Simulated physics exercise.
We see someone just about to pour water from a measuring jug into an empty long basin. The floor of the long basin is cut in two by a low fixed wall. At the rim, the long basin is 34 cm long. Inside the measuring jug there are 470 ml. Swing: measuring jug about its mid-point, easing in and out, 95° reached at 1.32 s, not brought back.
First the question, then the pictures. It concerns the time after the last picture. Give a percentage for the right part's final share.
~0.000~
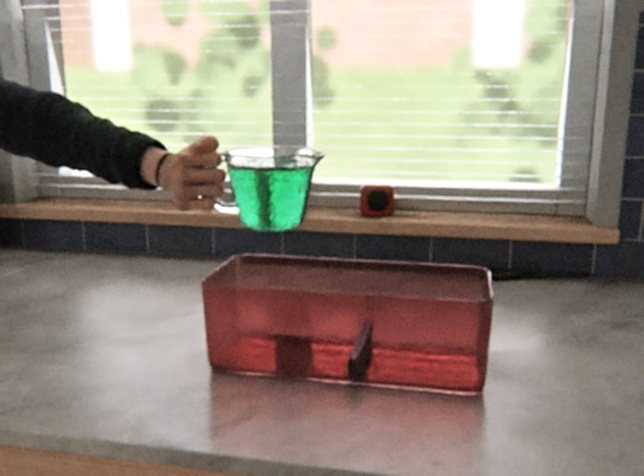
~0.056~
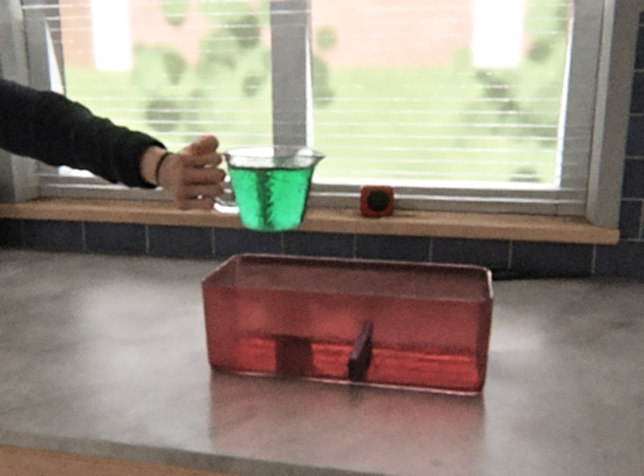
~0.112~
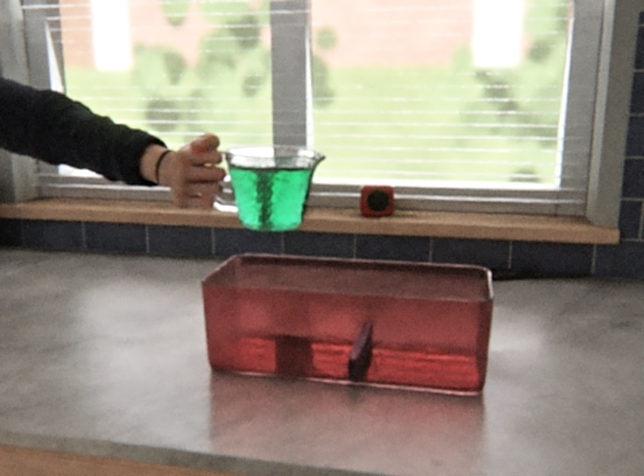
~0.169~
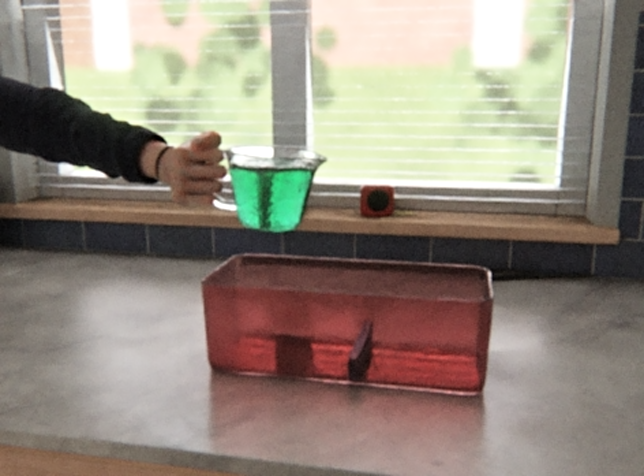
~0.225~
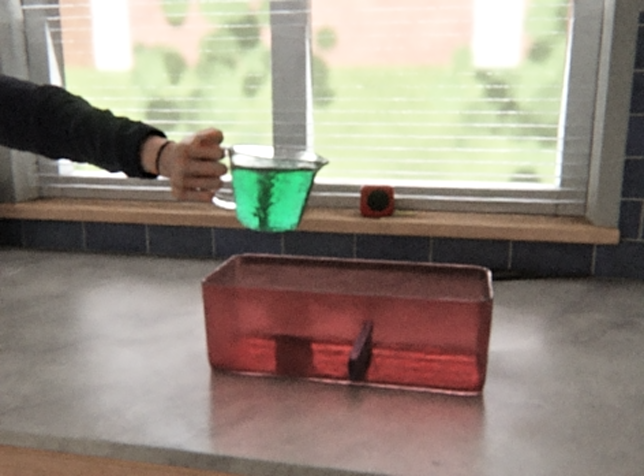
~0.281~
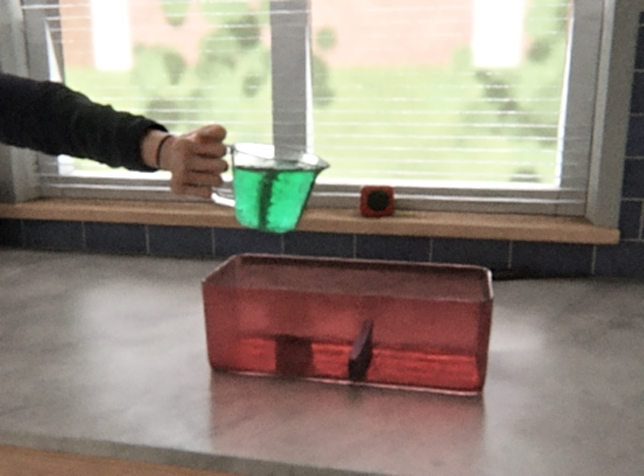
My figure is 69 %.
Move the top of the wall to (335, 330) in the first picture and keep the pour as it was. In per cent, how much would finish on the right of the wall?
Then it comes to around 95 per cent.
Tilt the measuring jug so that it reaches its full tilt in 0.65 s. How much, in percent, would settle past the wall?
55 per cent.
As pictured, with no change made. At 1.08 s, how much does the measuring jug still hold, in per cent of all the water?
16 %.
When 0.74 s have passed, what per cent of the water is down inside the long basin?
At that time the basin holds about 12 per cent of the liquid.
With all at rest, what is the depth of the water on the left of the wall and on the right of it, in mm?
I'd say close to 6 mm on the left, close to 16 mm on the right.
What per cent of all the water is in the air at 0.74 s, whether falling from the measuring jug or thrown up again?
Close to 18 per cent, I'd say.
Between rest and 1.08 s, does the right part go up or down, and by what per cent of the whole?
The right part gains close to 9 per cent.
Then, 0.74 s in, the tilt is 57° and 69 per cent is still to pour, 1 is left of the wall and 11 right of it.
Then, 1.08 s in, the tilt is 88° and 16 per cent is still to pour, 12 is left of the wall and 61 right of it.
Then, 1.43 s in, the tilt is 95° and 0 per cent is still to pour, 29 is left of the wall and 70 right of it.
Then, 1.82 s in, the tilt is 95° and 0 per cent is still to pour, 30 is left of the wall and 69 right of it.
Finally, 30 per cent lies left of the wall, 69 right of it and 1 outside.
